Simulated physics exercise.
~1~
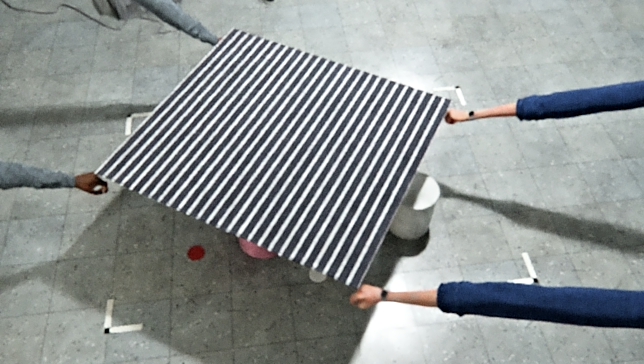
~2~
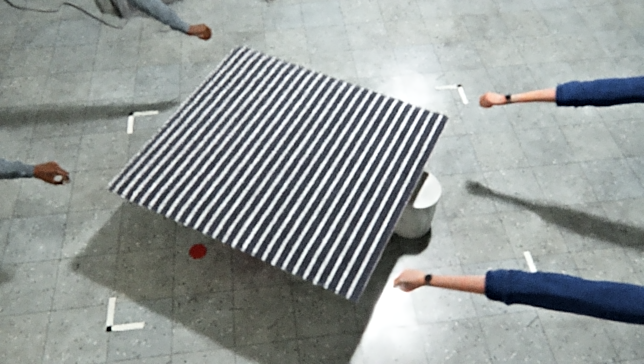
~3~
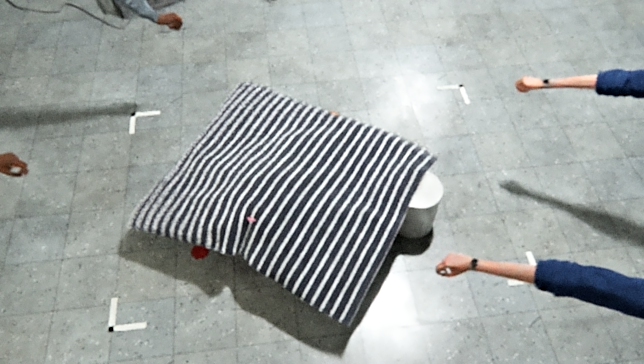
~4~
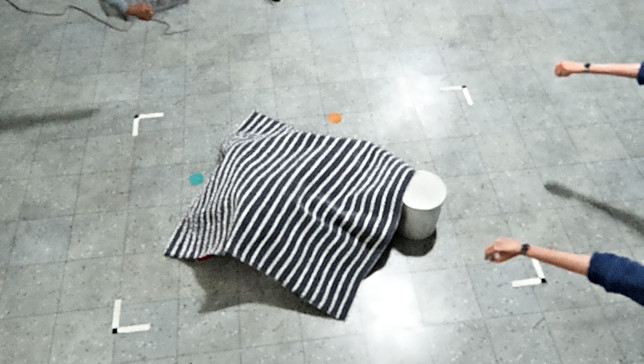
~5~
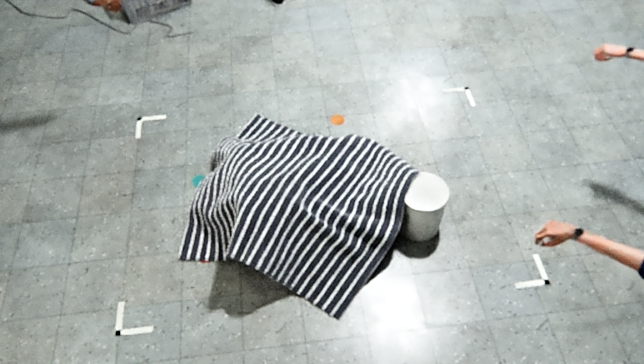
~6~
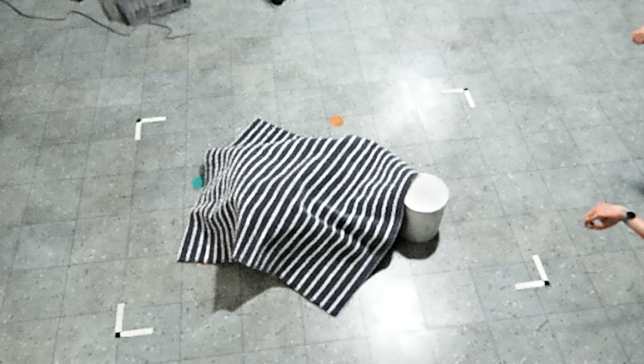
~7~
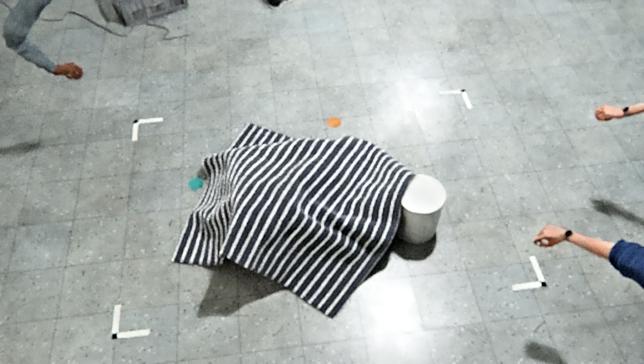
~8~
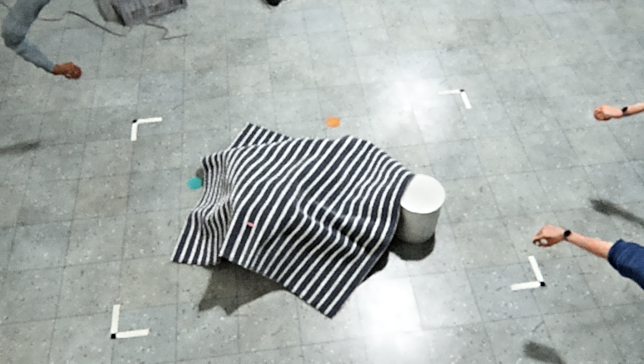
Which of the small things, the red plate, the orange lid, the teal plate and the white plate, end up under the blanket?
The red plate and the white plate end up covered by the blanket. The orange lid and the teal plate stay out in the open.
